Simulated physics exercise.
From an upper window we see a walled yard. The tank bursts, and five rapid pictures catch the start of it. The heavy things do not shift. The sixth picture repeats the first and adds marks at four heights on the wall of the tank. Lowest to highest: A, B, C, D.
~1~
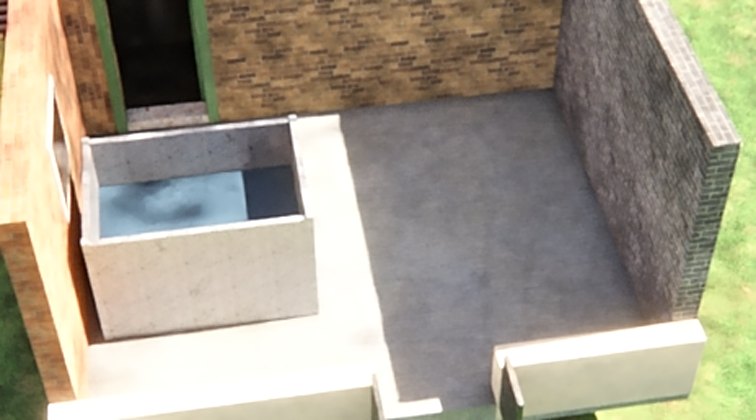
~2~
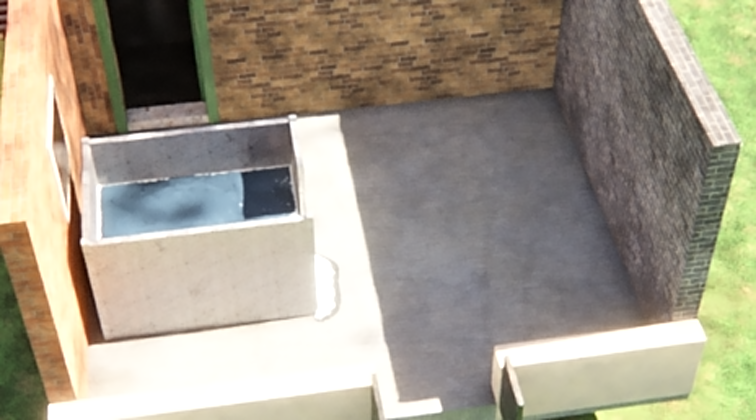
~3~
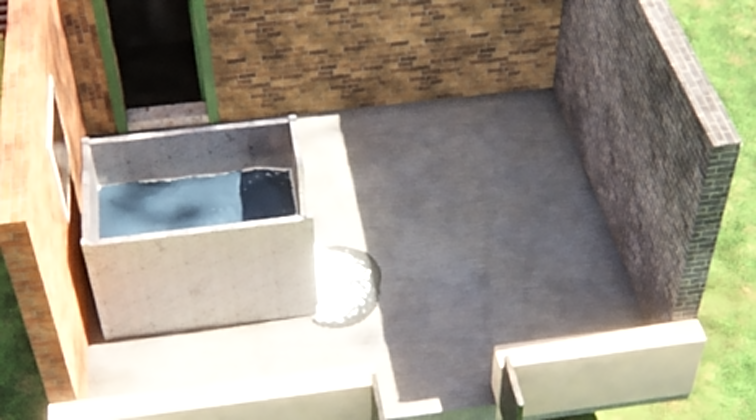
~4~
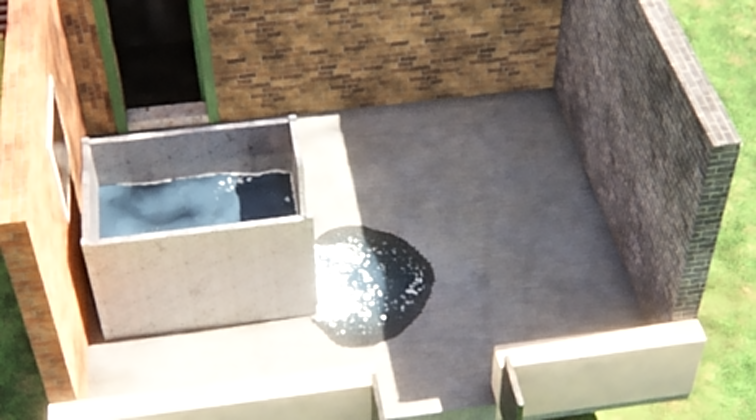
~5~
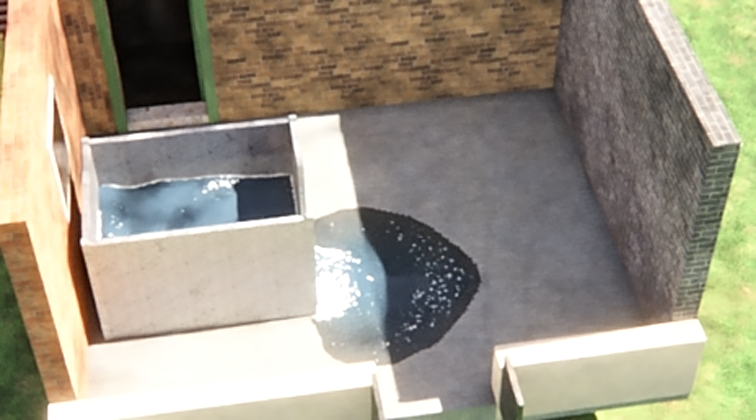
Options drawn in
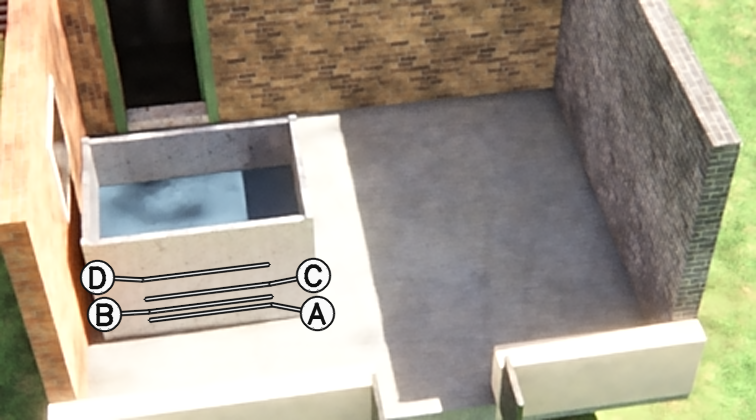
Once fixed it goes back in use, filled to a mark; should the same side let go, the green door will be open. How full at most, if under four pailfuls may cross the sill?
The limit is D.
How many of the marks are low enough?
All of them.
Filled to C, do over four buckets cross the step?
No, that is safe.
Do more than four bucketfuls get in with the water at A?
No.
On the marked copy, A at (211, 312); B at (210, 304); C at (208, 291); D at (205, 272); from the bottom up A, B, C, D.
If A is chosen, nothing gets over.
If B is chosen, nothing gets over.
If C is chosen, nothing gets over.
If D is chosen, a bucket or two gets in.
